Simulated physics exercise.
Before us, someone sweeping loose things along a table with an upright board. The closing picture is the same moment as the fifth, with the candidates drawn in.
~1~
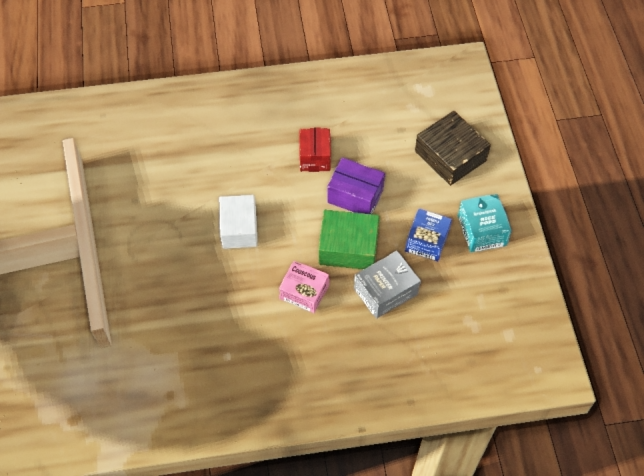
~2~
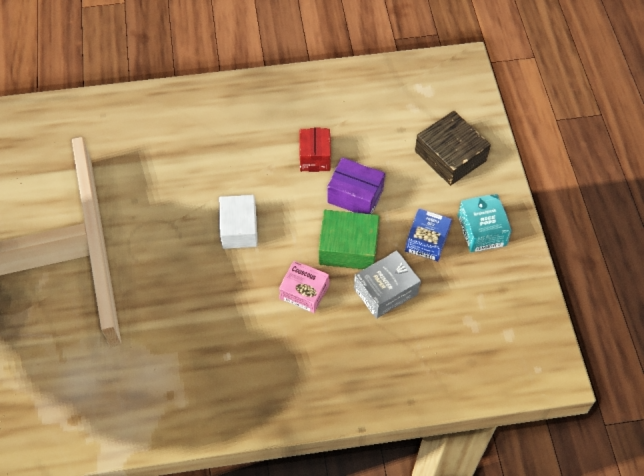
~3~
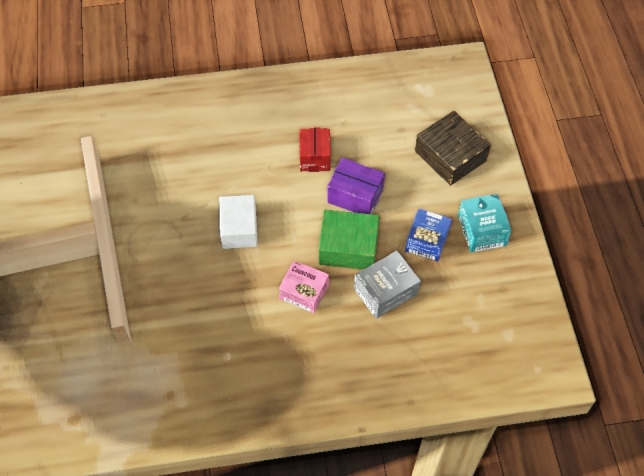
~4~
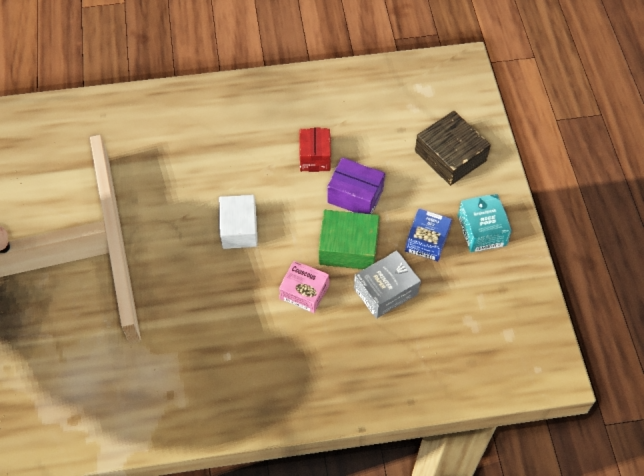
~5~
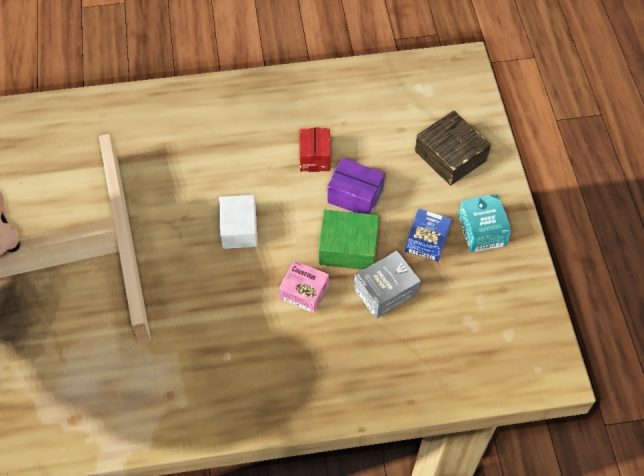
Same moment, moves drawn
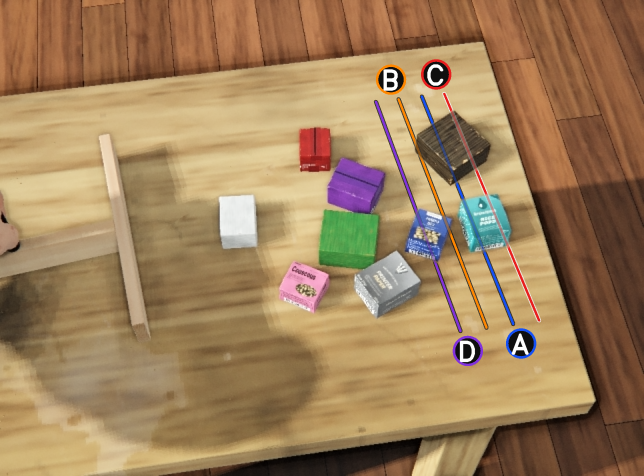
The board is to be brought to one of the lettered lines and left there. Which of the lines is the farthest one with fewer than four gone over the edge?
As far as mark A.
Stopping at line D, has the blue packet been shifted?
Yes.
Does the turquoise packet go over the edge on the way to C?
By then, yes.
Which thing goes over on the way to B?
The turquoise packet goes over.
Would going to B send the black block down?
No.
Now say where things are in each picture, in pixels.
The first frame shows green block (349, 240); pink packet (304, 287); purple box (356, 188).
The second frame shows board (91, 227); red box (315, 150).
The third frame shows board (101, 226); blue packet (428, 235).
The fourth frame shows board (111, 225); white block (239, 221).
The fifth frame shows board (120, 223); green block (349, 240); pink packet (304, 287); purple box (356, 188).
On the marked copy, A at (464, 202); B at (439, 205); C at (488, 199); D at (415, 208).
With A. Early on, board (246, 208); white block (270, 216); turquoise packet (484, 223).
Further on, board (368, 193); turquoise packet (499, 223); black block (456, 146).
At the end, board (464, 180); turquoise packet over the edge; black block over the edge; three fallen.
As for the rest, B is within the limit but short; C drops five; D is within the limit but short.
